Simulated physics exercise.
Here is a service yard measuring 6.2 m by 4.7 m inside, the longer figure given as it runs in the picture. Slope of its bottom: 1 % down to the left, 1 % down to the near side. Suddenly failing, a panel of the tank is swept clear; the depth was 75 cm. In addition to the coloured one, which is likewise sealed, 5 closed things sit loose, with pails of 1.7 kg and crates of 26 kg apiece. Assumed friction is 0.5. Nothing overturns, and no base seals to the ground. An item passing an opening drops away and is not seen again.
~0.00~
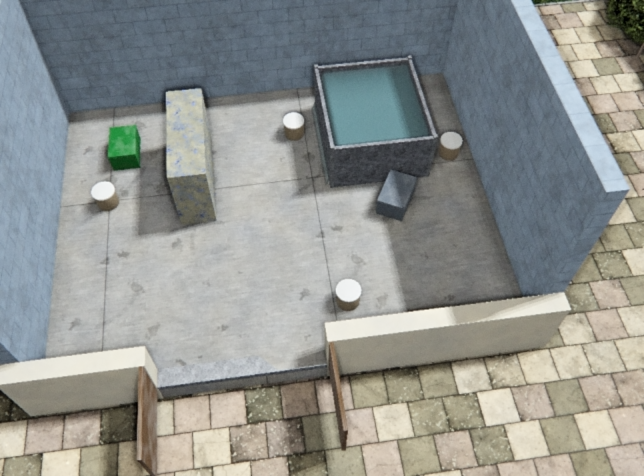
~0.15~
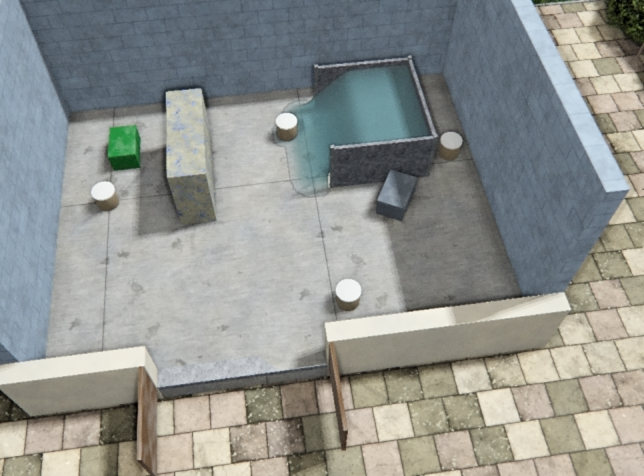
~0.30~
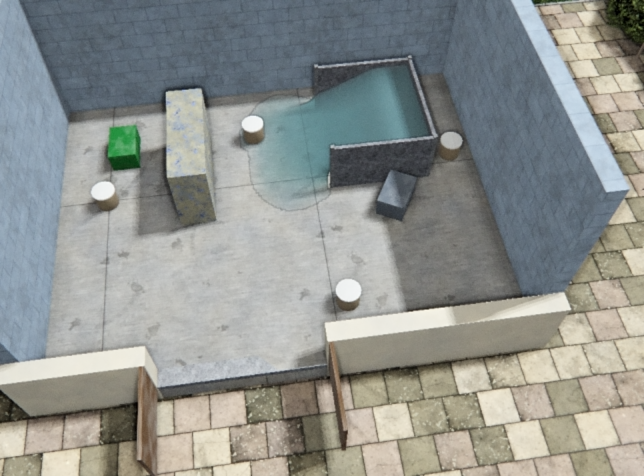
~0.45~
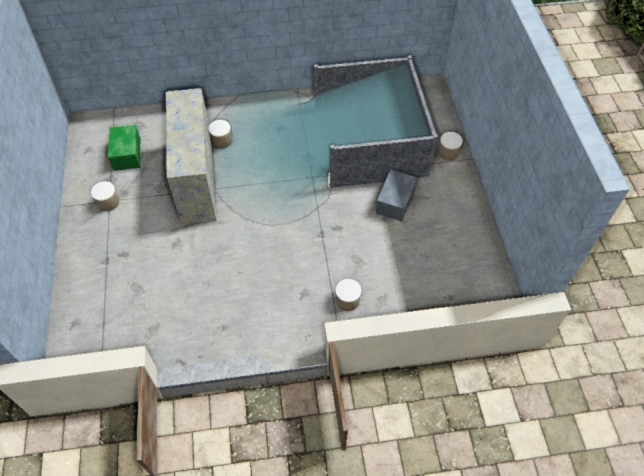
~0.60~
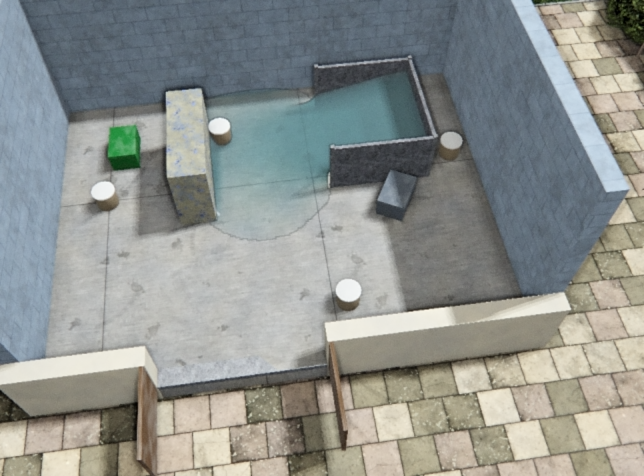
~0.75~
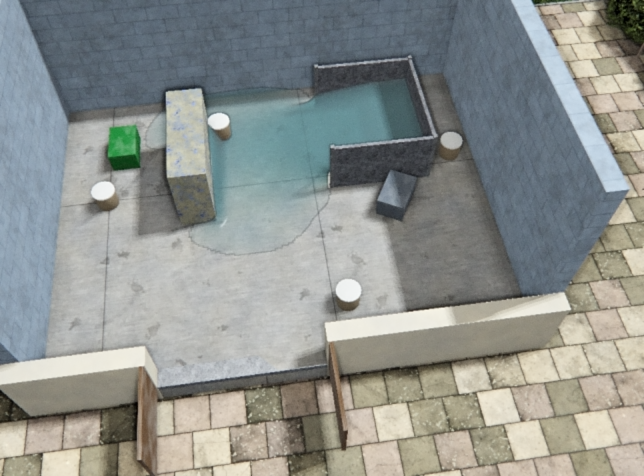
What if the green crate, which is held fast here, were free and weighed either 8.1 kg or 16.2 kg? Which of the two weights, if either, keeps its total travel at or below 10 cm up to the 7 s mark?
Neither one does.
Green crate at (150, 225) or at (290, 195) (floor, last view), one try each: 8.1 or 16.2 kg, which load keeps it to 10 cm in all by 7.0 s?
Well, just the big one for the first, nothing does it for the second.
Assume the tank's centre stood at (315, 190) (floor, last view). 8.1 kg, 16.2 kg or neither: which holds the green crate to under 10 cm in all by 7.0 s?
Well, then even the heavier fails.
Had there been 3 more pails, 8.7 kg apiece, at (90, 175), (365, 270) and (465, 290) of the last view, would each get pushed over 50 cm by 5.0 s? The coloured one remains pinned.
Results, in sequence: Exceeded / not exceeded / not exceeded.
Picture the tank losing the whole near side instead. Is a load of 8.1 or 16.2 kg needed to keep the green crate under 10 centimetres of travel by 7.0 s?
Result: Heavier option only.
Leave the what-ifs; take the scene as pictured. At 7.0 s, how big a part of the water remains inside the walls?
About 66 in a hundred parts of the water.
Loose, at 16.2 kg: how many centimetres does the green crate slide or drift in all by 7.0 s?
300 cm or so in all.
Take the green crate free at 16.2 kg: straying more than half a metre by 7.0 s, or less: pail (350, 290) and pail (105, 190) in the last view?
Beyond the mark, beyond the mark.
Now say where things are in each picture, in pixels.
In the first frame, the green crate at (122, 141), on the bottom; 2.3 m2 under water; 0 of 6 have shifted.
In the second frame, the green crate at (122, 141) rests on the ground; water covers 3.3 m2; 1 of 6 have shifted.
In the third frame, the green crate at (122, 141) rests on the ground; 4.7 m2 under water; 1 of 6 have shifted.
In the fourth frame, the green crate at (122, 141) rests on the ground; water covers 6.3 m2; 1 of 6 have shifted.
In the fifth frame, the green crate at (122, 141), on the bottom; water covers 7.2 m2; 1 of 6 have shifted.
In the sixth frame, the green crate at (122, 141), on the bottom; 8.2 m2 under water; 1 of 6 have shifted.
After 1.4 s the green crate would be 0 cm from its start with 8.1 kg and 0 cm from its start with 16.2 kg; 2 cm of water round it then.
After 3.1 s the green crate would be 111 cm from its start with 8.1 kg and 96 cm from its start with 16.2 kg; 6 cm of water round it then.
After 4.9 s the green crate would be 300 cm from its start with 8.1 kg and 211 cm from its start with 16.2 kg; 6 cm of water round it then.
After 7.0 s the green crate would be gone out with 8.1 kg and 245 cm from its start with 16.2 kg; 7 cm of water round it then.
